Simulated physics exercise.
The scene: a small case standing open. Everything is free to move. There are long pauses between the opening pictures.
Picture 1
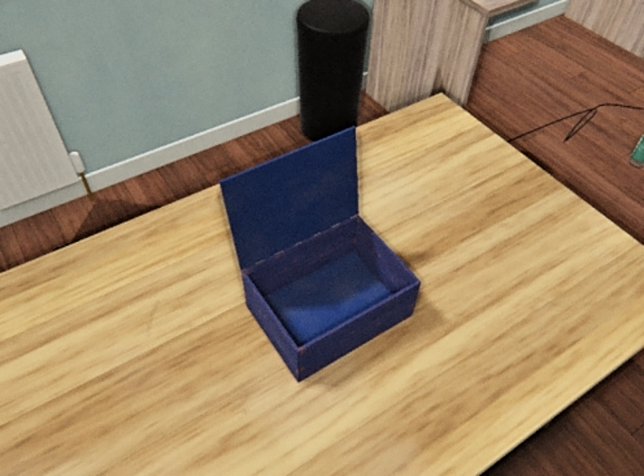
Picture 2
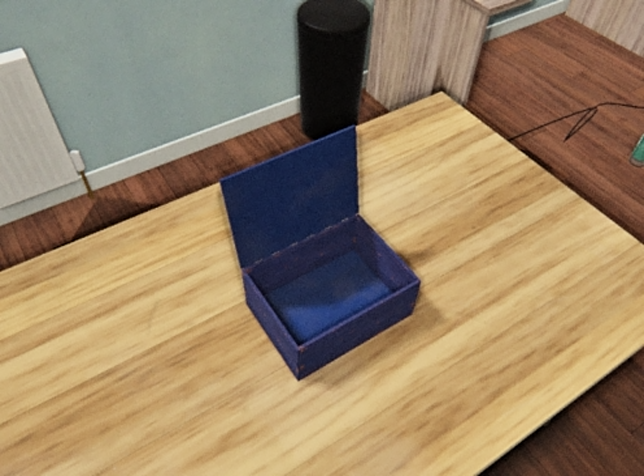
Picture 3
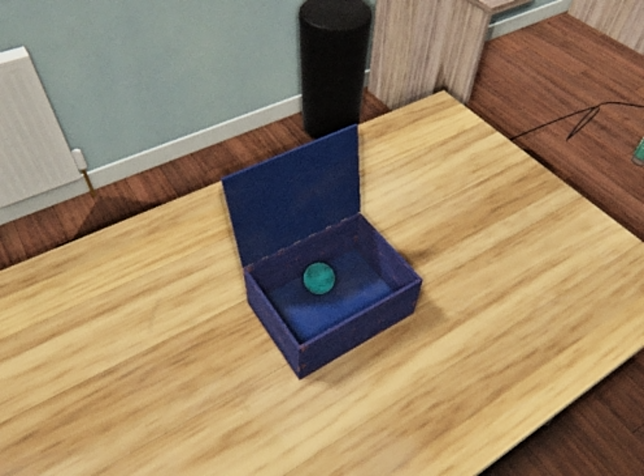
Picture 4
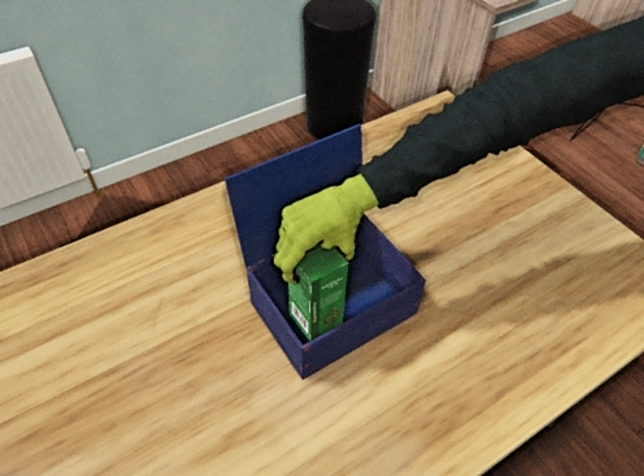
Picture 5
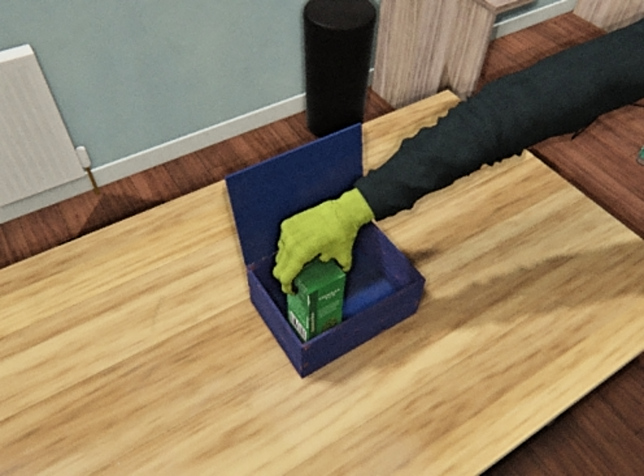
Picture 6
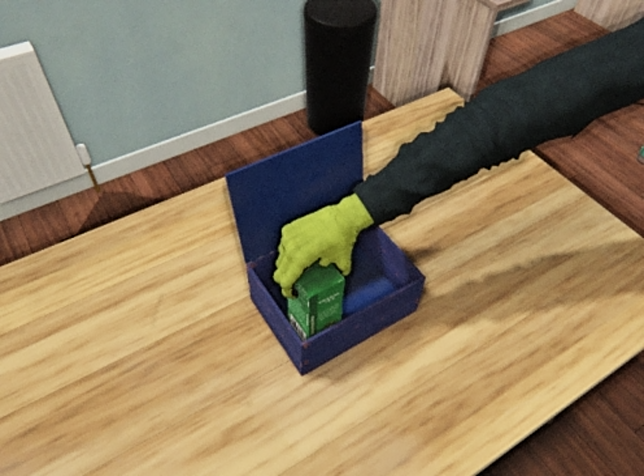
A lime-gloved hand on a dark-sleeved arm, reaching in from the right, lowers a green carton slightly into an open blue box, after a turquoise ball has appeared inside the box, which is empty at first. The box stands on a pale wooden table, seen from above at an angle. Behind it are a black cylinder, a pale blue wall and dark floorboards, while the view shifts barely.
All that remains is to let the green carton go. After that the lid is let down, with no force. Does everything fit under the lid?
As it turns out, it stays ajar.
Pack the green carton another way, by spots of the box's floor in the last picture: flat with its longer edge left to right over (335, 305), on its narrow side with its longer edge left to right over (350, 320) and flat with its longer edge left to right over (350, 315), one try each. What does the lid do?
In the first case it closes; in the second case it closes; in the third case it shuts flat.
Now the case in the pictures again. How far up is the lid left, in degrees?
About 40°.
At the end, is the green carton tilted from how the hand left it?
It keeps its pose.
Then, 1.10 s past the last view, lid starting down.
Then, 1.60 s past the last view, lid 59° above the rim.
Then, 1.90 s past the last view, lid 40° above the rim.
Then, 4.10 s past the last view, green carton resting near (314, 304).
Finally, lid 40° above the rim; both still in place. Final places as the last picture's camera would see them, green carton near (314, 303).
